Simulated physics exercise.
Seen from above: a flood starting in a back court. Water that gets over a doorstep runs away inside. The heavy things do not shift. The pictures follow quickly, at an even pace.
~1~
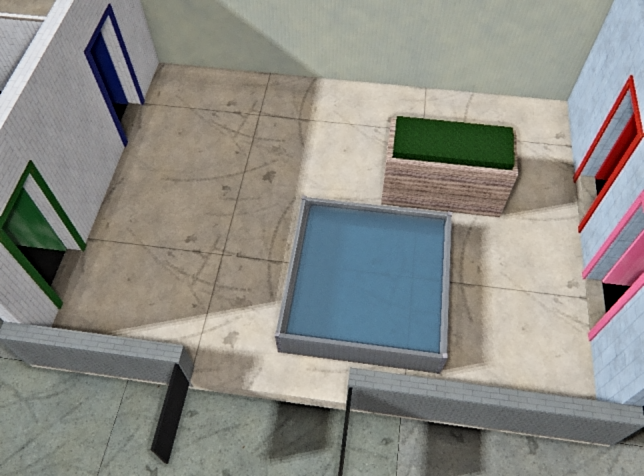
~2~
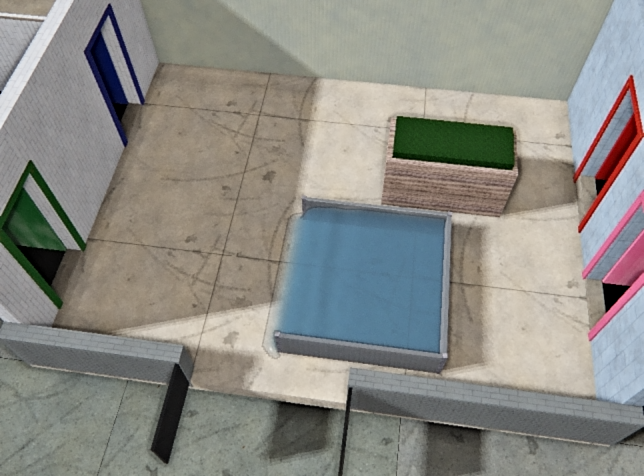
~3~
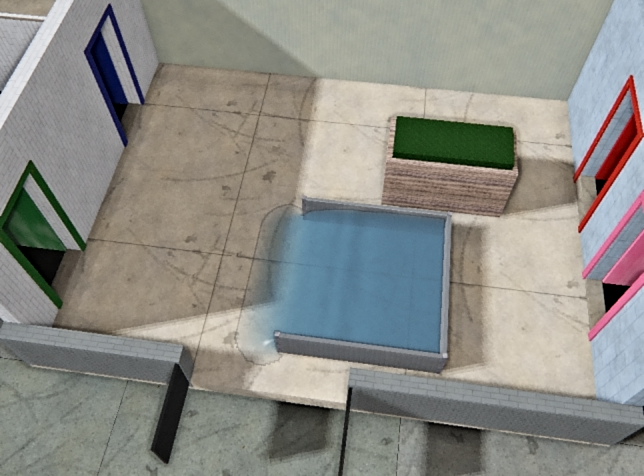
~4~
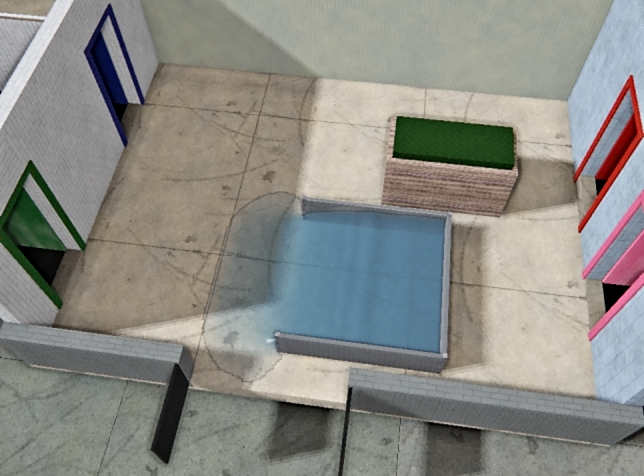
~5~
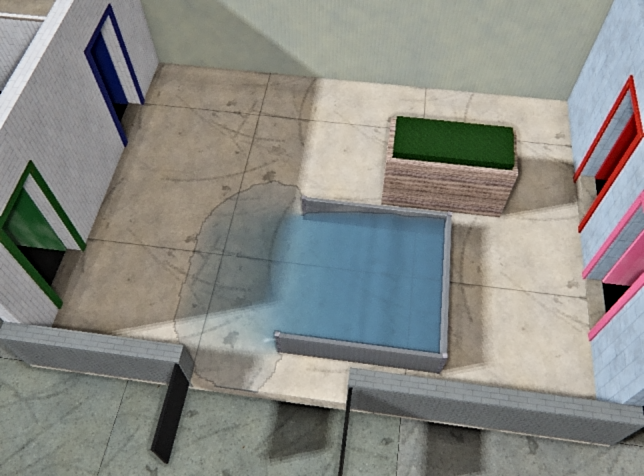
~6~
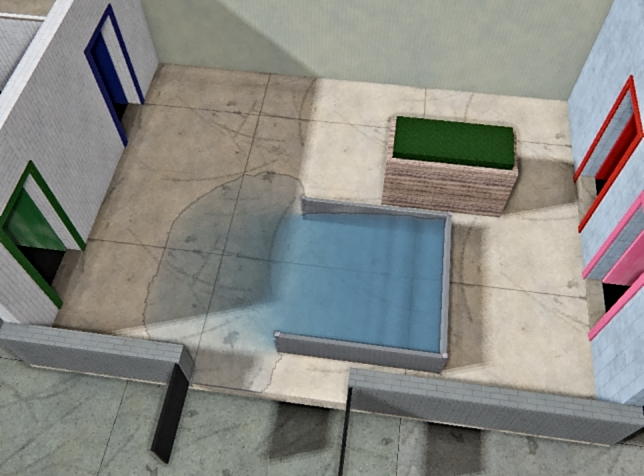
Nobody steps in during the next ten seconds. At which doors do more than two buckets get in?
One by one: The pink door holds within the limit; the green door floods; the red door holds within the limit; the blue door floods.
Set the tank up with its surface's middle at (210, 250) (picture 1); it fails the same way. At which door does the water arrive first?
The door marked green.
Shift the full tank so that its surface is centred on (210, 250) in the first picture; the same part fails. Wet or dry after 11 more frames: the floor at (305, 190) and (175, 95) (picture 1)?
As listed: Not flooded, wet.
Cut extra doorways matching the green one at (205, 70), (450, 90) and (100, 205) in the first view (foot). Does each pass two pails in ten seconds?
In that order: Is over, keeps below it, lets more in.
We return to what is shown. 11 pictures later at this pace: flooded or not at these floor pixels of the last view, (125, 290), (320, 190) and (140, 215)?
As listed: Awash, clear, under water.
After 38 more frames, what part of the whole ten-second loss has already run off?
Some 75 per cent.
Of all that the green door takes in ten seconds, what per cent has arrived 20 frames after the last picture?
I make it 60 per cent.
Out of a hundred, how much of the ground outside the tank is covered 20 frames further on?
About 40 per cent.
A moment on, water covers 30 % of the floor; the pink door not reached, the green door under two buckets in, the red door not reached, the blue door not reached.
Next, water covers 35 % of the floor; the pink door not reached, the green door far over two buckets in, the red door not reached, the blue door not reached.
Then, water covers 40 % of the floor; the pink door not reached, the green door far over two buckets in, the red door not reached, the blue door under two buckets in.
Later, water covers 50 % of the floor; the pink door not reached, the green door far over two buckets in, the red door not reached, the blue door over two buckets in.
In the end, water covers 75 % of the floor; the pink door not reached, the green door far over two buckets in, the red door wet at the sill, nothing in, the blue door over two buckets in.
